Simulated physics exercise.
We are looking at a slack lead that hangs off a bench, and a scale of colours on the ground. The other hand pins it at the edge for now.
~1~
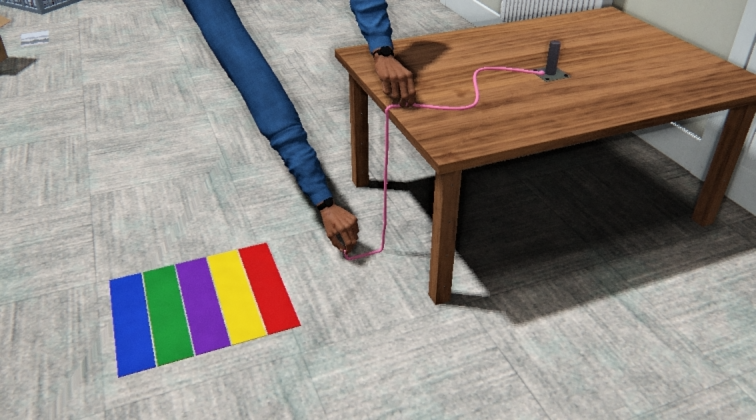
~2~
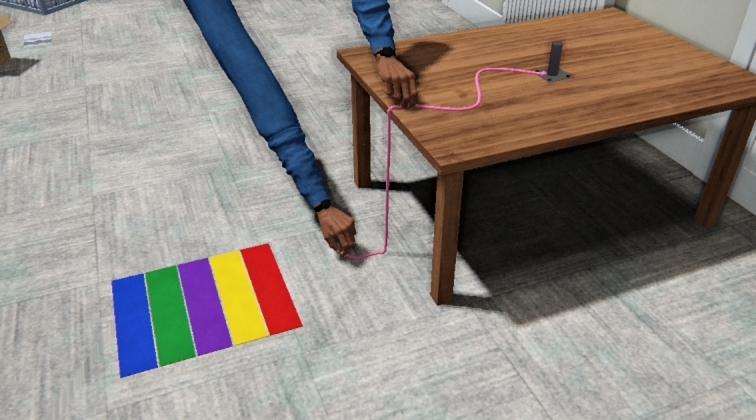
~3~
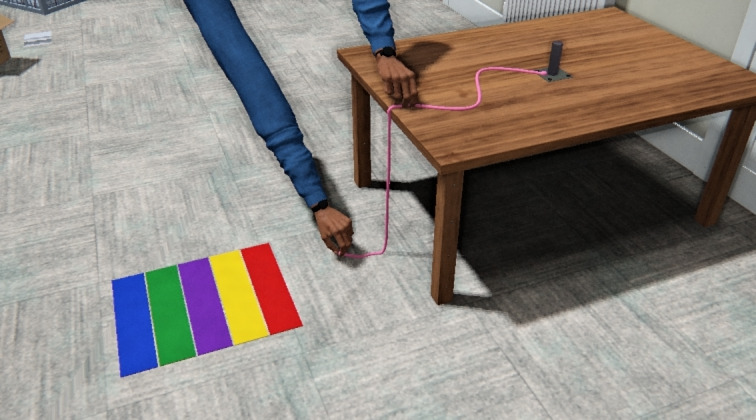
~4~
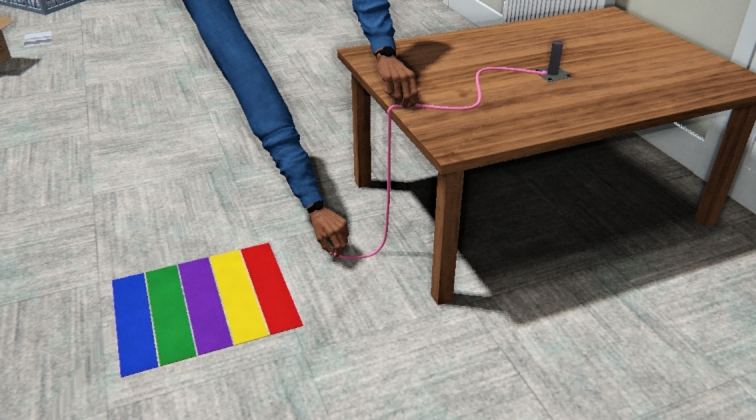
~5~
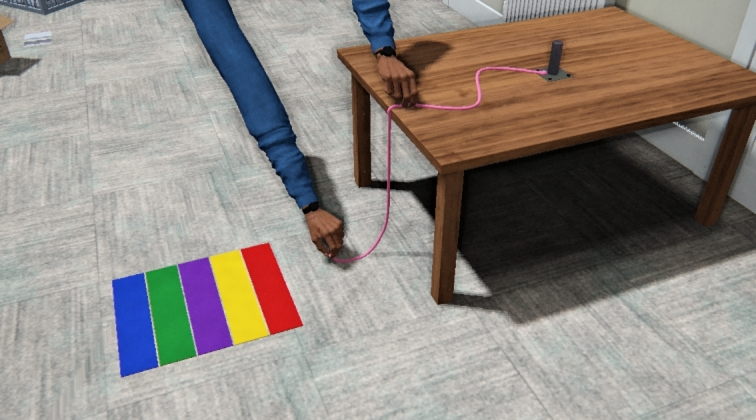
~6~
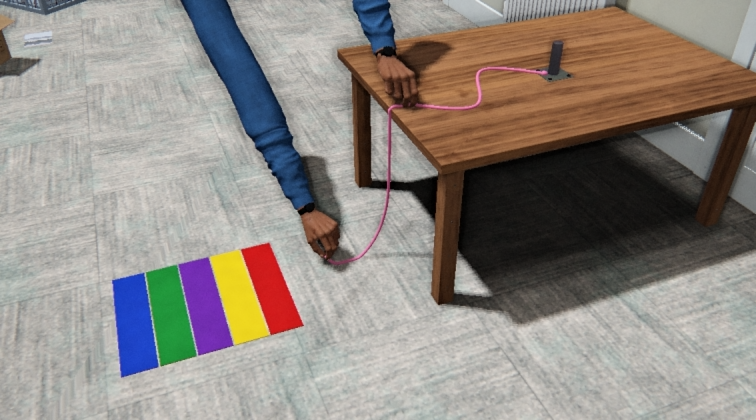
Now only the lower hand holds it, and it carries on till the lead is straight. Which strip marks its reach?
The green one.
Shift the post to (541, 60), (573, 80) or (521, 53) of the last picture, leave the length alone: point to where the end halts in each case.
About (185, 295), (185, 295) and (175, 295).
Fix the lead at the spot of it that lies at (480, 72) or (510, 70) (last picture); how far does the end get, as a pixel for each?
Near (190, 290) and (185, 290).
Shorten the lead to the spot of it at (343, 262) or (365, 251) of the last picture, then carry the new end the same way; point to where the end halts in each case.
Try by try, around (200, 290) and (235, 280).
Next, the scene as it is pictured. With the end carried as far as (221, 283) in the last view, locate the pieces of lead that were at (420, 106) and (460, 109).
The first at (382, 137), the second at (398, 105).
Early on, end near (221, 283); over yellow.
Midway, end near (189, 291); over purple.
At the end of the slack, end near (169, 296); over green. It halts on the green strip.
